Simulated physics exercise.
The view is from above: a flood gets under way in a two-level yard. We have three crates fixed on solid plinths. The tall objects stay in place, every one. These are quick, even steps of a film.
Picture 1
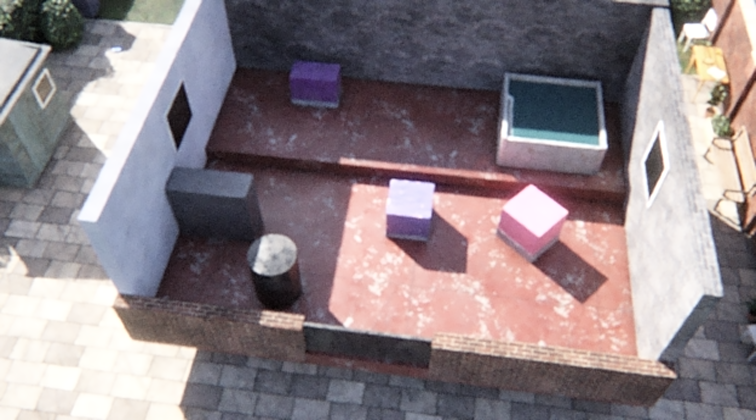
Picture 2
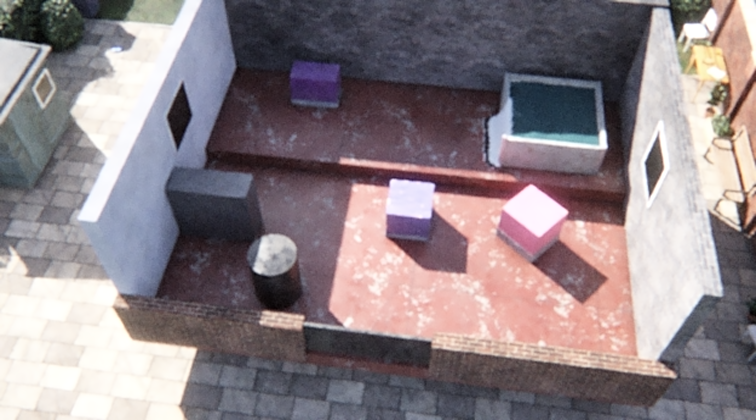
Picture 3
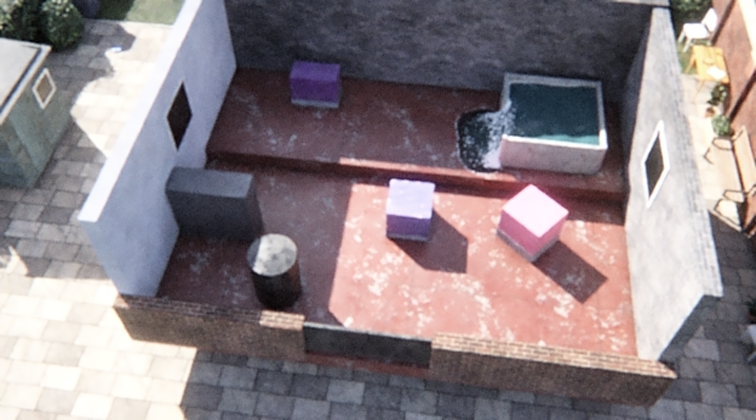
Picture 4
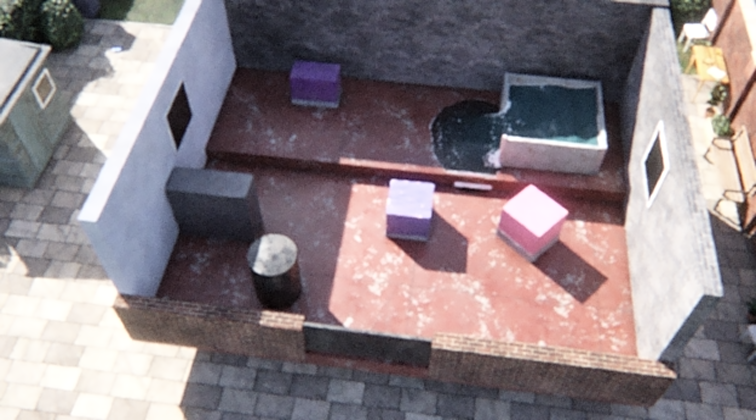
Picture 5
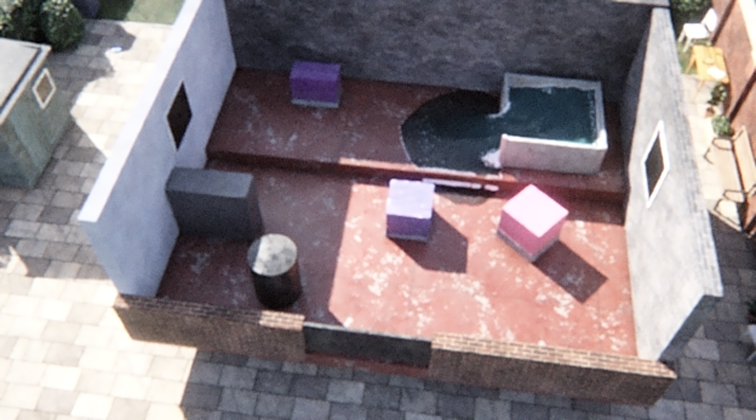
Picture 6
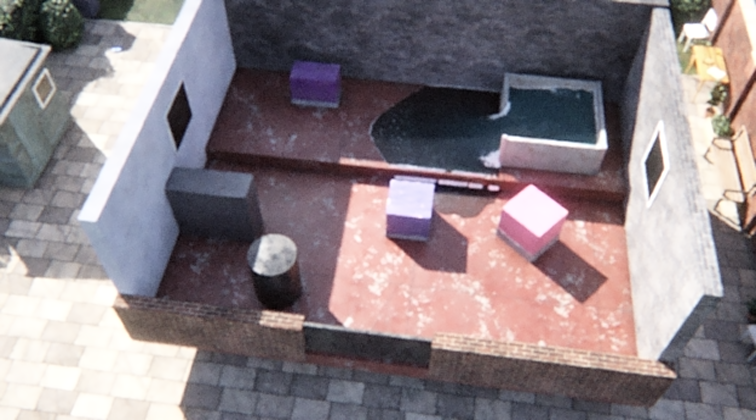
In the video, seen from above, a tank of dark water in the upper right of a walled two-level yard opens on its left side, and water pours out, spreading leftward across the raised red floor and over the step edge.
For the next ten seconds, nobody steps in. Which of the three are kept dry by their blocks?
Blue crate: Not safe; purple crate: Not safe; pink crate: Safe.
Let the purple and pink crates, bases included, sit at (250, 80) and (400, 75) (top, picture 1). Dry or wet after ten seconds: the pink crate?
Result for pink: Overtopped.
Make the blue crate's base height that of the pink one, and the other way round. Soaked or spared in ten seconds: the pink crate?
Pink crate: Untouched.
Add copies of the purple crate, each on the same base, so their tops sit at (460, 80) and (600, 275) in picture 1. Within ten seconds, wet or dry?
Crate one: Is inundated. Crate two: Stays clear.
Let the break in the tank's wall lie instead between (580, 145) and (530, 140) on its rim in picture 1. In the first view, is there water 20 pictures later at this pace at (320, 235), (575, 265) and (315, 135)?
Place one: Spared by the leak. Place two: Reached by the flood. Place three: Spared by the leak.
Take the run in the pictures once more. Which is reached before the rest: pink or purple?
The purple crate, I say.
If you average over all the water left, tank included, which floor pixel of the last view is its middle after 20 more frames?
I reckon somewhere around (373, 147).
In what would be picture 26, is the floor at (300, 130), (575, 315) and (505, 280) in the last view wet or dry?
Going through them one by one, the first is waterlogged, the second spared and the third spared.
A moment on, water covers 30 % of the floor; the blue crate water round its plinth, the purple crate water round its plinth, the pink crate not reached.
Next, water covers 45 % of the floor; the blue crate water round its plinth, the purple crate water round its plinth, the pink crate not reached.
Then, water covers 50 % of the floor; the blue crate water round its plinth, the purple crate water round its plinth, the pink crate not reached.
Later, water covers 60 % of the floor; the blue crate water round its plinth, the purple crate water round its plinth, the pink crate not reached.
In the end, water covers 85 % of the floor; the blue crate was topped, the purple crate was topped, the pink crate stayed above the water.
